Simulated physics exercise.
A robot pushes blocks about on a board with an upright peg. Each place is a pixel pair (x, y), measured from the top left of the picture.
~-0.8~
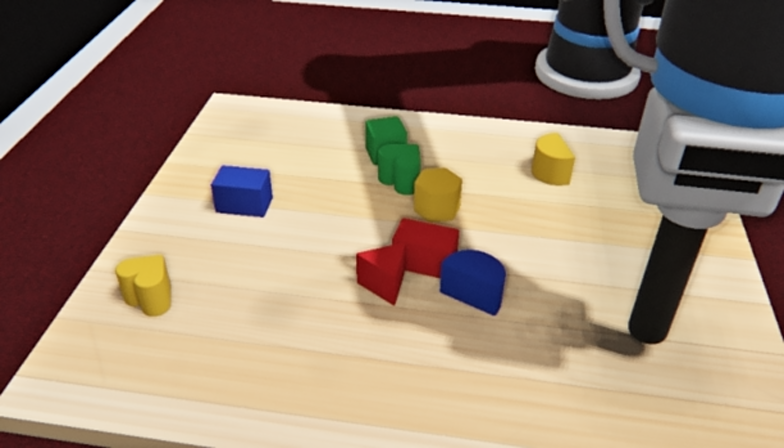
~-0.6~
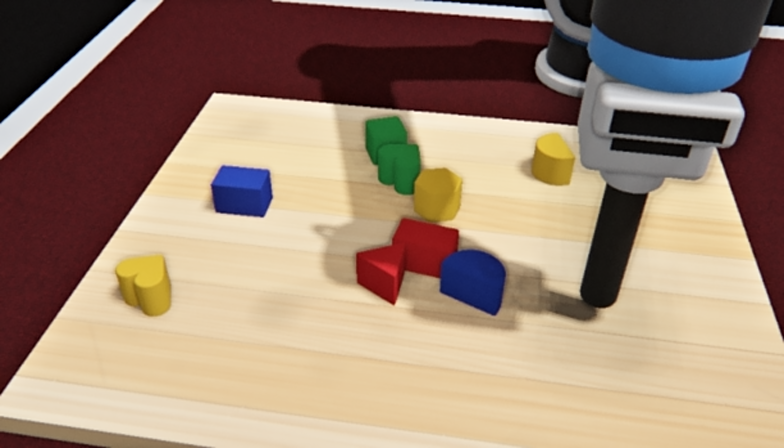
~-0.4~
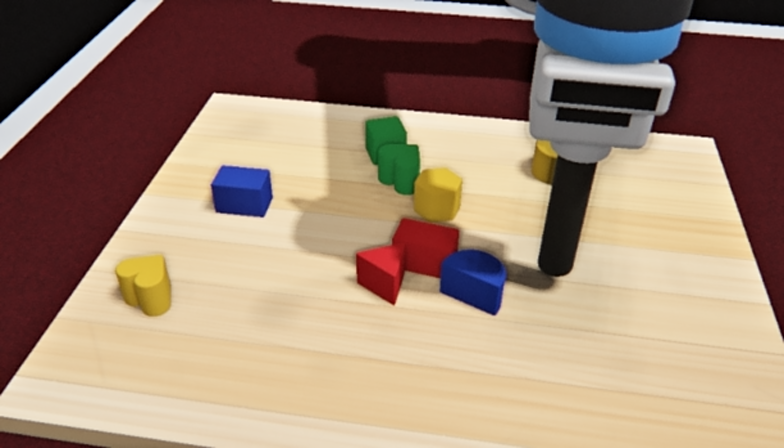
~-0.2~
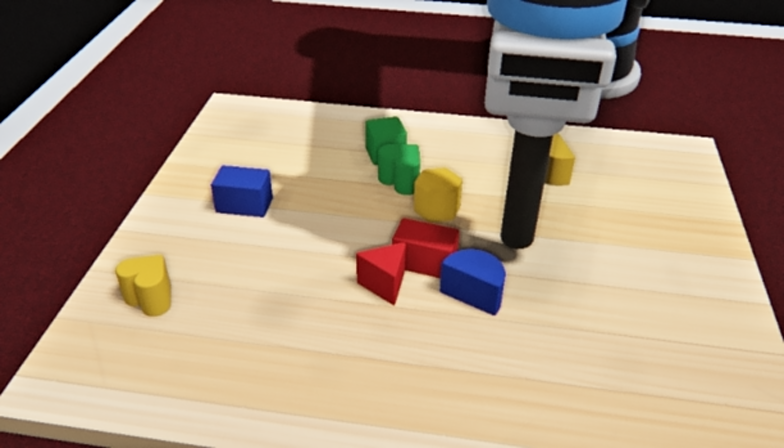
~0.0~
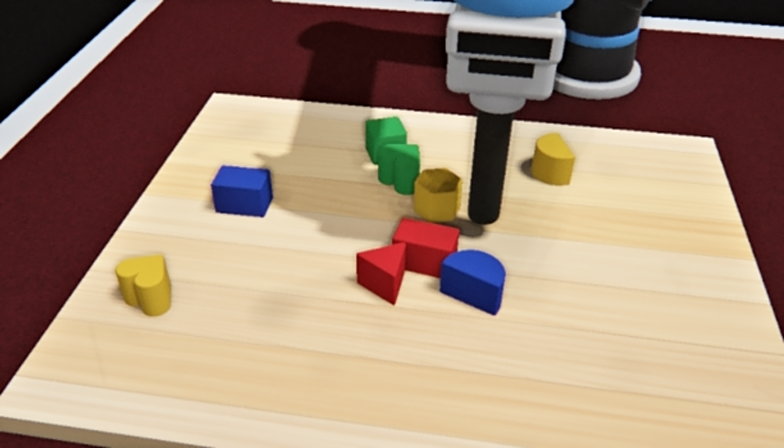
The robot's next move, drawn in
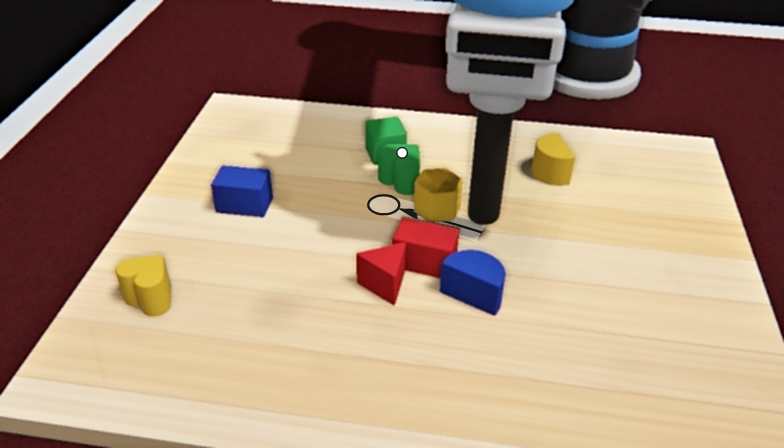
To begin with, a robot arm holds a black upright peg near the right side of a wooden board scattered with red, blue, green and yellow blocks. The peg glides left and toward the back, passing the blue half-round block, and ends just right of the yellow six-sided block, while the blocks stay still.
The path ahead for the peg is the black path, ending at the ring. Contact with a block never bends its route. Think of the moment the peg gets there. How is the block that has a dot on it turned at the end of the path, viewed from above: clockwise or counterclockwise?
It swings round anticlockwise.
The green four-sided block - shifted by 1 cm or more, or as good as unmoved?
Answer: Moved.
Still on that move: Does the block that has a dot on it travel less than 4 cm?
That would be a yes.
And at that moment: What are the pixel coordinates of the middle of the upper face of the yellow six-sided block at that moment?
My estimate: (404, 157).
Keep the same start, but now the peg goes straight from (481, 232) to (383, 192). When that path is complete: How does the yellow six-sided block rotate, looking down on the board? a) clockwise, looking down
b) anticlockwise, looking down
My pick is a.
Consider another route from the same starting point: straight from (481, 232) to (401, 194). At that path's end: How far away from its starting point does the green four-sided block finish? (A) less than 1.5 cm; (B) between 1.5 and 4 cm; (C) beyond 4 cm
My pick is B.
Path on the board, straight from (481, 232) to (384, 205); the dot is on the green heart.
The first path, step by step. Halfway along, peg (432, 202); green heart (394, 144), turned 15° anticlockwise; yellow six-sided block (418, 167), turned 35° clockwise.
At the end, peg (384, 189); green four-sided block (380, 118), turned 15° anticlockwise; green heart (398, 134), turned 35° anticlockwise; red rectangular block in place; yellow six-sided block (404, 157), turned 100° clockwise.
